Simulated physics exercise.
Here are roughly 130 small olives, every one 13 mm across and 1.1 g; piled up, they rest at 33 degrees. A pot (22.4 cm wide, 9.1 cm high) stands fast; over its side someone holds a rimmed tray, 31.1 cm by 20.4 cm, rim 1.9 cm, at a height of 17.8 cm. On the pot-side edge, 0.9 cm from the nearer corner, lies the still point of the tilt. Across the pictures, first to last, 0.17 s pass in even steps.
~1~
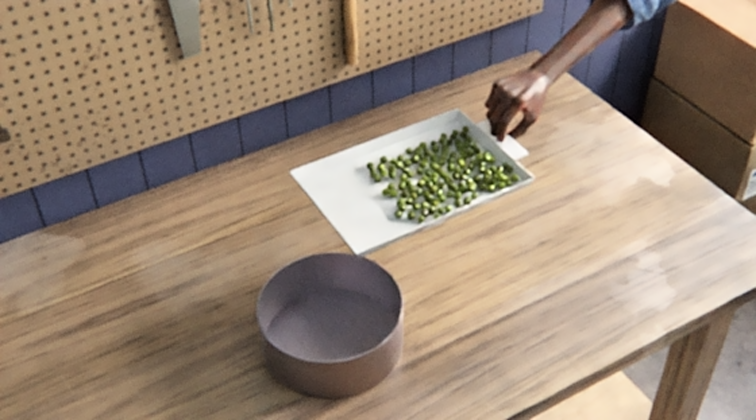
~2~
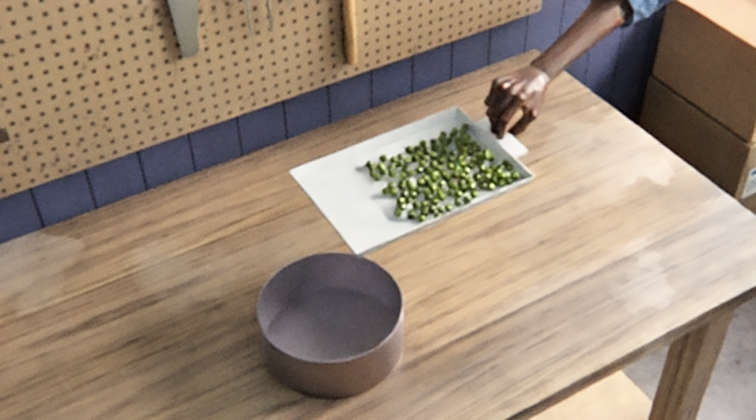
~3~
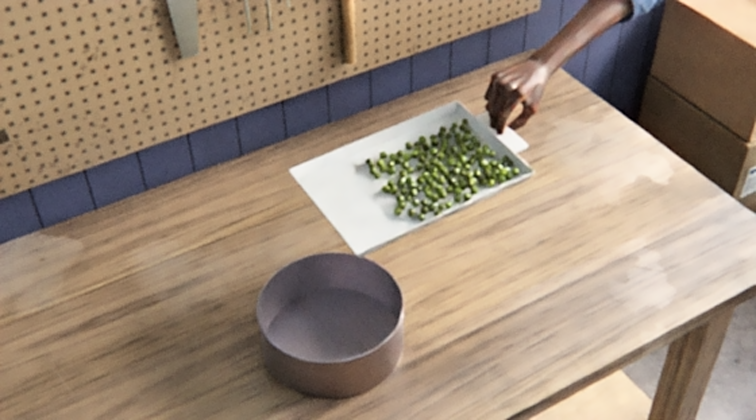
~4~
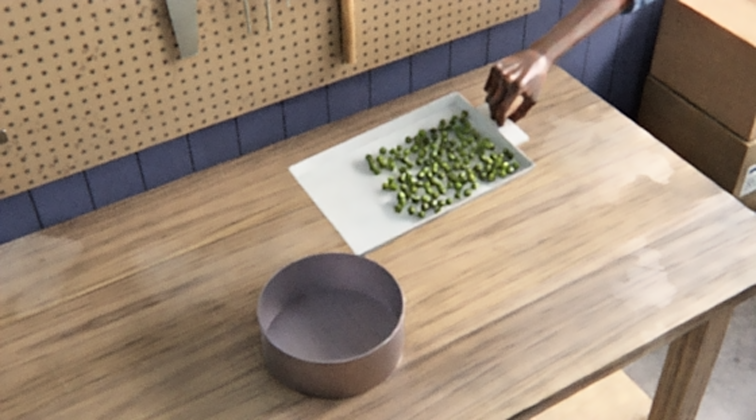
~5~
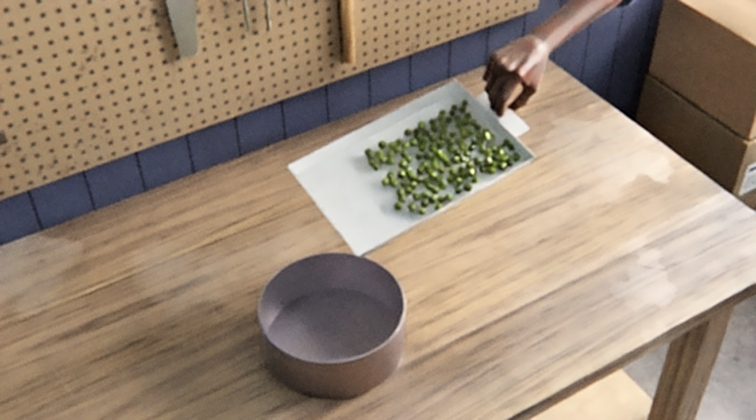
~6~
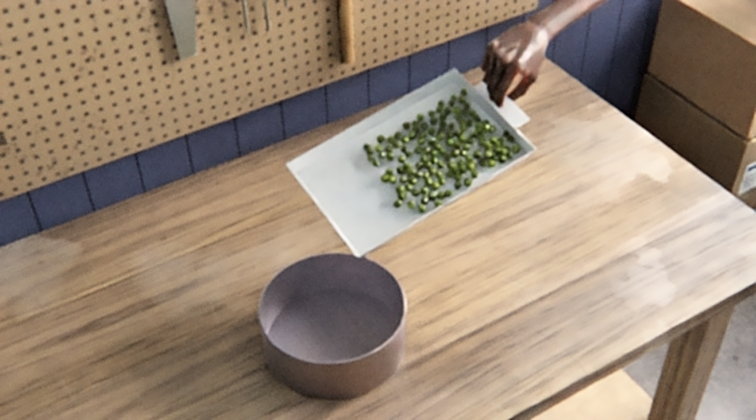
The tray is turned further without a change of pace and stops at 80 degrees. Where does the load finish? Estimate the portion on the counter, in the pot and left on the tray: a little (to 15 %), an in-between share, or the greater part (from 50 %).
Counter: A little; pot: The greater part; tray: A little.
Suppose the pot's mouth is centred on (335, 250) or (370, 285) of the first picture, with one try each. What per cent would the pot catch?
I'd say close to 0 percent for the first spot and 45 percent for the second.
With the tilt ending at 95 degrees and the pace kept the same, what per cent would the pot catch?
That comes out at some 95 per cent.
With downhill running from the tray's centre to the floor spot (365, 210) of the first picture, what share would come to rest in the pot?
That would be close to 85 per cent.
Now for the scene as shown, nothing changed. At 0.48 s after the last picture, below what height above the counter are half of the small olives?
Roughly 22 centimetres, give or take.
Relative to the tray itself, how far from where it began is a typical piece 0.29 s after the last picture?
I'd say close to 5 centimetres.
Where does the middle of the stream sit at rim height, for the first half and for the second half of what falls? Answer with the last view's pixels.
At roughly (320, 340) first, later on at (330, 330).
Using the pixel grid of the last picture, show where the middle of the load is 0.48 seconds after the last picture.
(358, 234), roughly.
Then, 0.29 s after the last picture, tilt 47 degrees; the tray holds 100 %, the pot 0 %.
Then, 0.48 s after the last picture, tilt 69 degrees; the tray holds 90 %, the pot 0 %.
Then, 0.78 s after the last picture, tilt 80 degrees; the tray holds 5 %, the pot 80 %.
In the end, counter 5 %, pot 95 %, tray 0 %.
